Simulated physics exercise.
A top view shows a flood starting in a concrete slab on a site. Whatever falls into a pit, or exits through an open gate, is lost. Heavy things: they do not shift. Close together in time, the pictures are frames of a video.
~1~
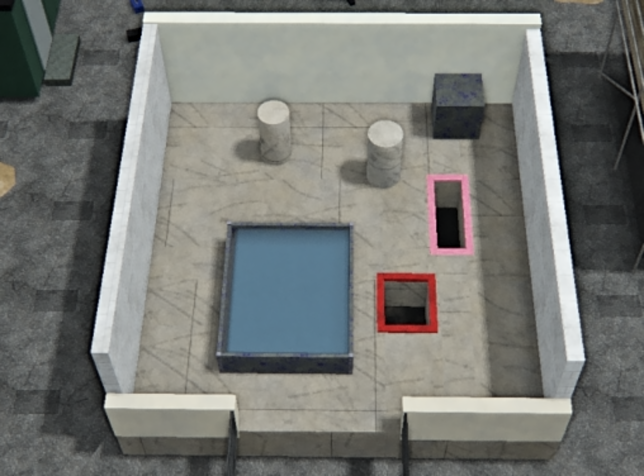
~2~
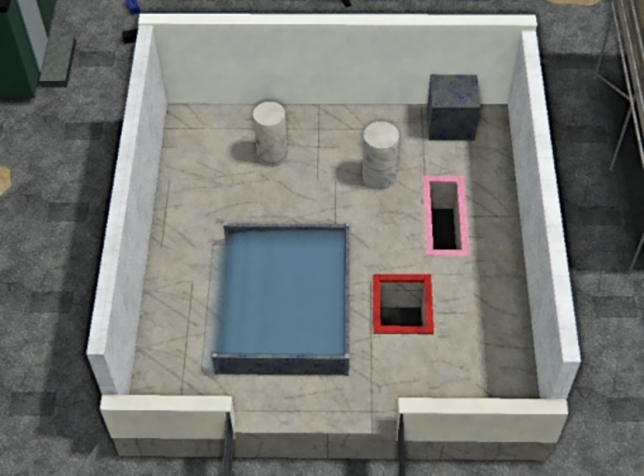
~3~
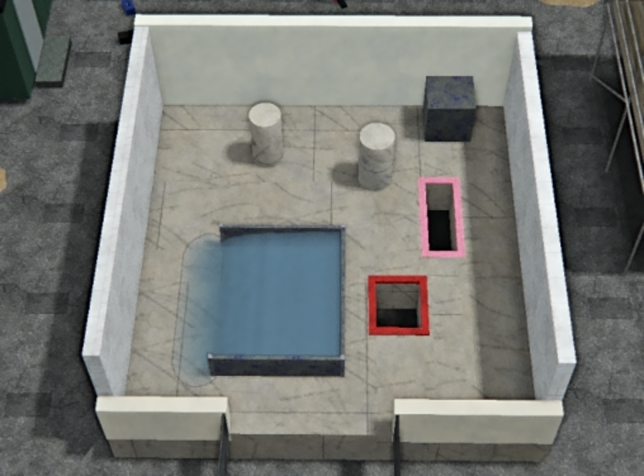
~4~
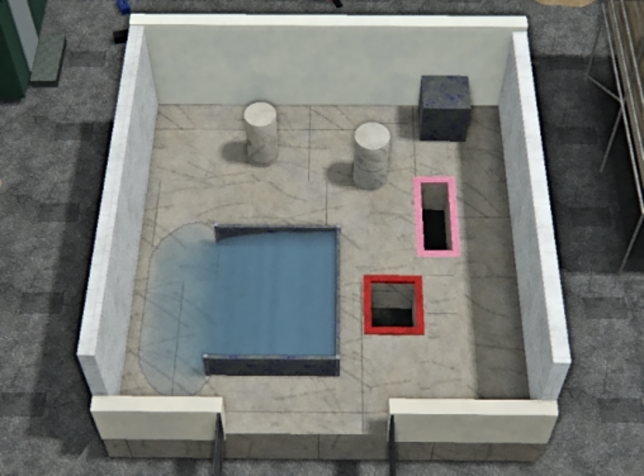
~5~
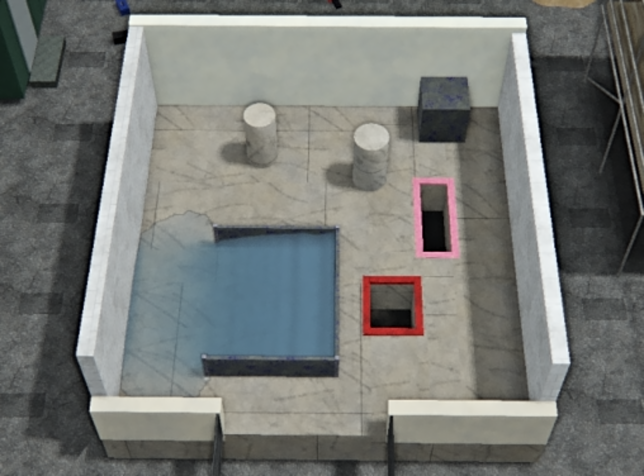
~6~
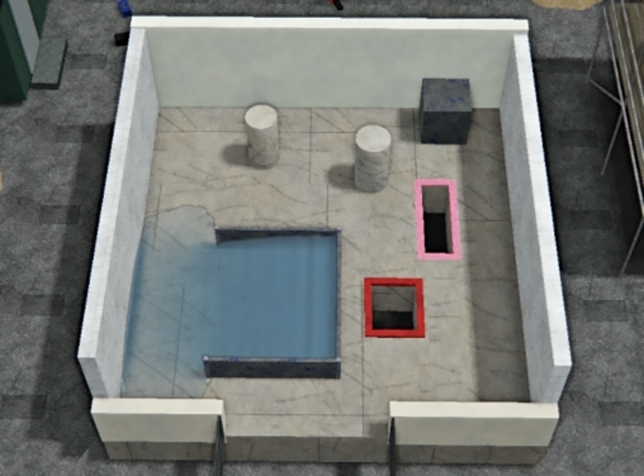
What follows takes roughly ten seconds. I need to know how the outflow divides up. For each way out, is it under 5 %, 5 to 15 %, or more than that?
One by one: The gate will take at least five but at most fifteen per cent, the red pit will take below five per cent, the pink pit will take at least five but at most fifteen per cent.
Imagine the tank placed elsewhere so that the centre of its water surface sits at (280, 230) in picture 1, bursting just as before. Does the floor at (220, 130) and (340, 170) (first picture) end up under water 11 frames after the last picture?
First spot swamped, second spot not reached.
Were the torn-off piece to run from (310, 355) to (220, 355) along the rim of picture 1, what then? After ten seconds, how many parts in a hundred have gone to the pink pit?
I'd estimate the pink pit takes around 0 percent.
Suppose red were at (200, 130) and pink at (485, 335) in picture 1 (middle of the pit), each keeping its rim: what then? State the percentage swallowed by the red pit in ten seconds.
Result - red pit, 20 in a hundred.
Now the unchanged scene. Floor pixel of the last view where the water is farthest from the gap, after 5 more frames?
Near (152, 168).
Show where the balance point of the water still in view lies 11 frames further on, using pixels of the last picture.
I'd put my finger on (203, 304).
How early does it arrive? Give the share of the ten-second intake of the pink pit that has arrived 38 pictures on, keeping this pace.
It comes to around 5 percent of the ten-second total.
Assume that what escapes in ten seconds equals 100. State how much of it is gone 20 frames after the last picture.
Around 5 percent.
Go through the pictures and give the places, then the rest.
The open tank at (288, 290) is whole and still, in the first picture.
The front is at (223, 243), out from the gap at (224, 301), in the second picture.
The front is at (205, 239), out from the gap at (220, 303), in the third picture.
The front is at (164, 387), out from the gap at (215, 303), in the fourth picture.
Water pours out at (214, 304) and has run to (141, 239), in the fifth picture.
The front is at (145, 224), out from the gap at (216, 306), in the sixth picture.
A moment on, water covers 15 % of the floor; the gate 0 %, the red pit 0 %, the pink pit 0 %.
Next, water covers 25 % of the floor; the gate 0 %, the red pit 0 %, the pink pit 0 %.
Then, water covers 45 % of the floor; the gate 1 %, the red pit 0 %, the pink pit 0 %.
Later, water covers 75 % of the floor; the gate 6 %, the red pit 0 %, the pink pit 1 %.
In the end, water covers 100 % of the floor; the gate 9 %, the red pit 0 %, the pink pit 8 %.
